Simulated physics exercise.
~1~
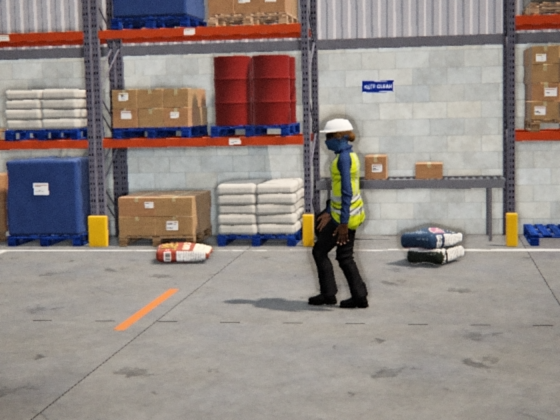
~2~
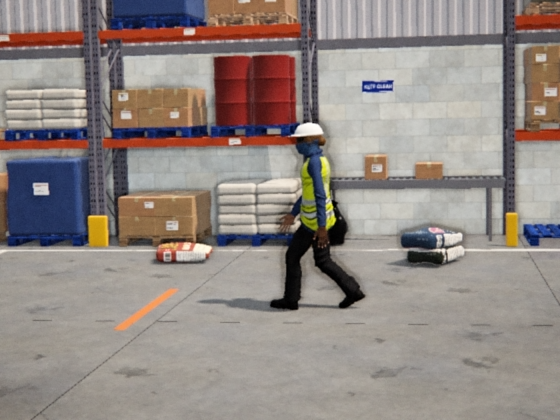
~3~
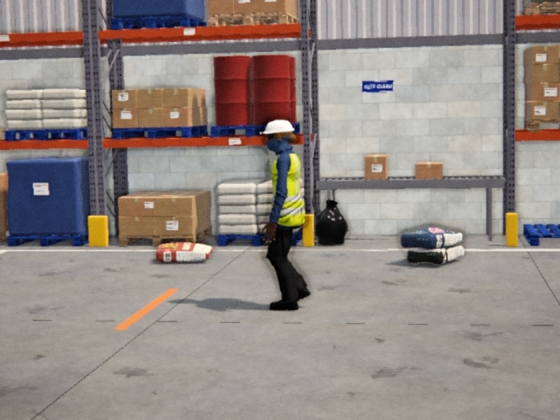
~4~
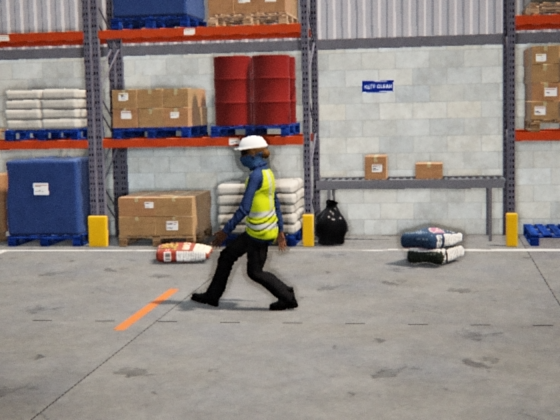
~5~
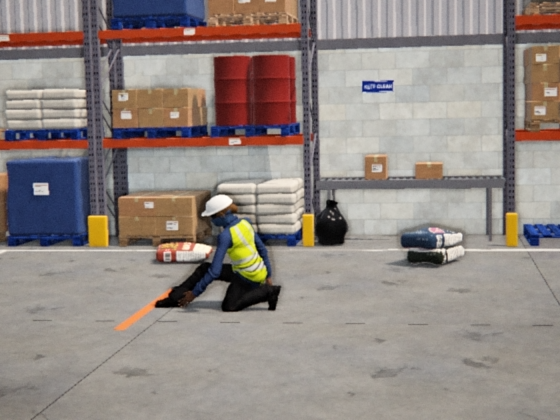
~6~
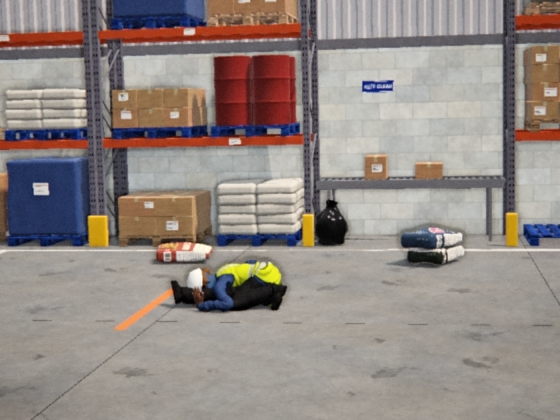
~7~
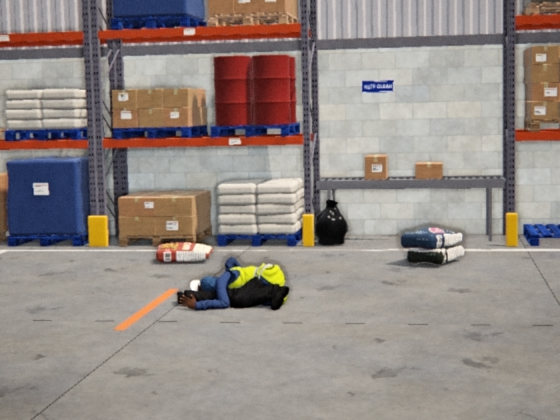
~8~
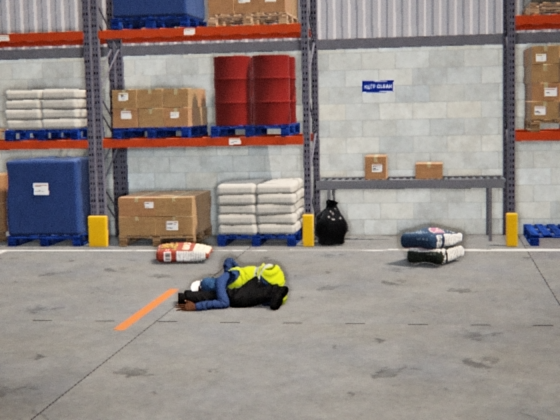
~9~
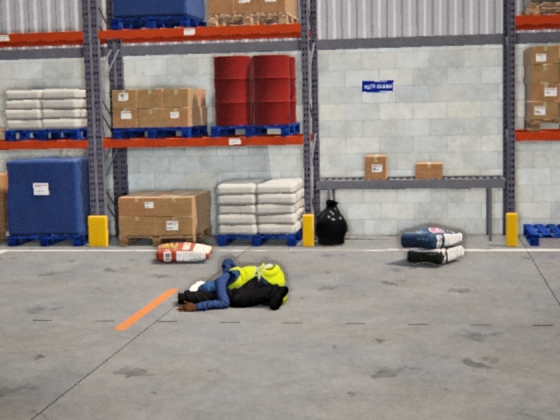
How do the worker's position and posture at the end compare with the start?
At the start the worker is upright near the middle of the floor, walking left. By the end the worker lies still on the floor, farther left and just to the right of the orange tape.
